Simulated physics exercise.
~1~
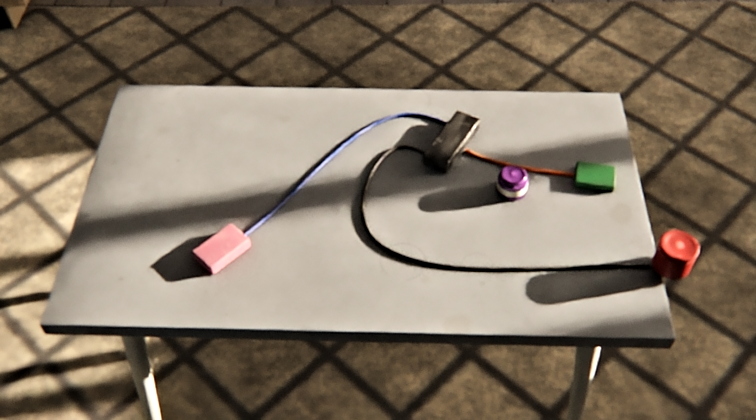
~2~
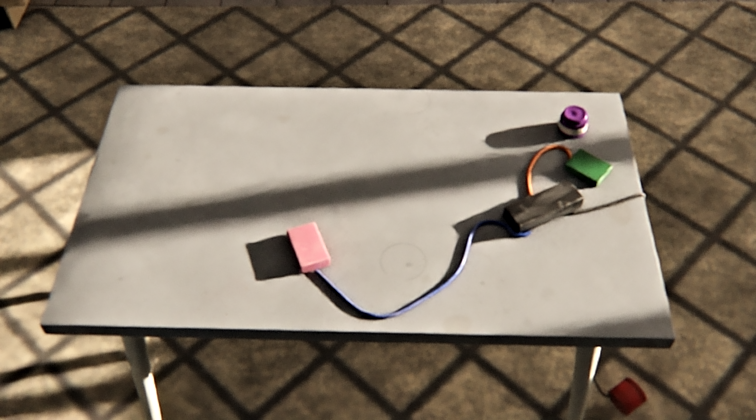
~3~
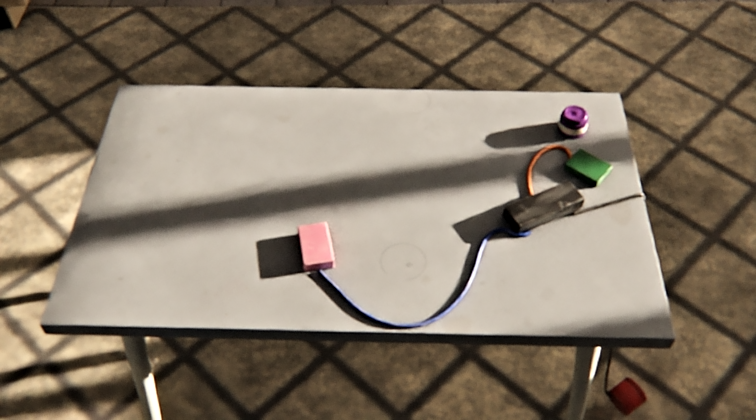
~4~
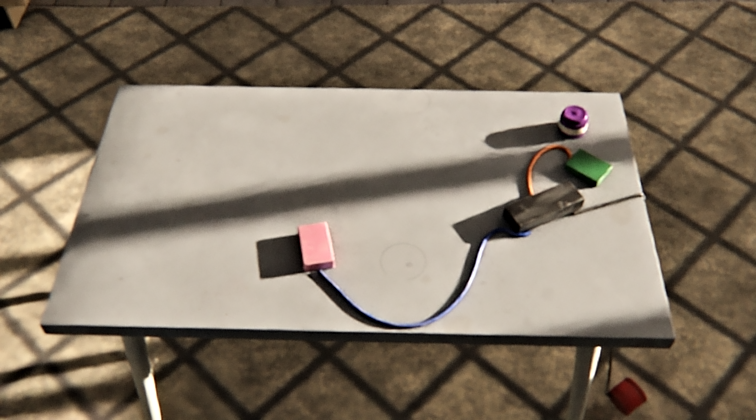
On a gray table standing on a diamond-patterned floor, a black strip is joined by thin cables to a pink block, a green block and a red cylinder at the right edge, with a small purple jar nearby. The red cylinder drops over the side, and the strip shifts right and toward the front. The pink block moves right and turns, while the jar ends up nearer the far right corner. The pink block then edges slightly farther right. Finally everything rests, the red piece low beside the table leg and the others still on top.
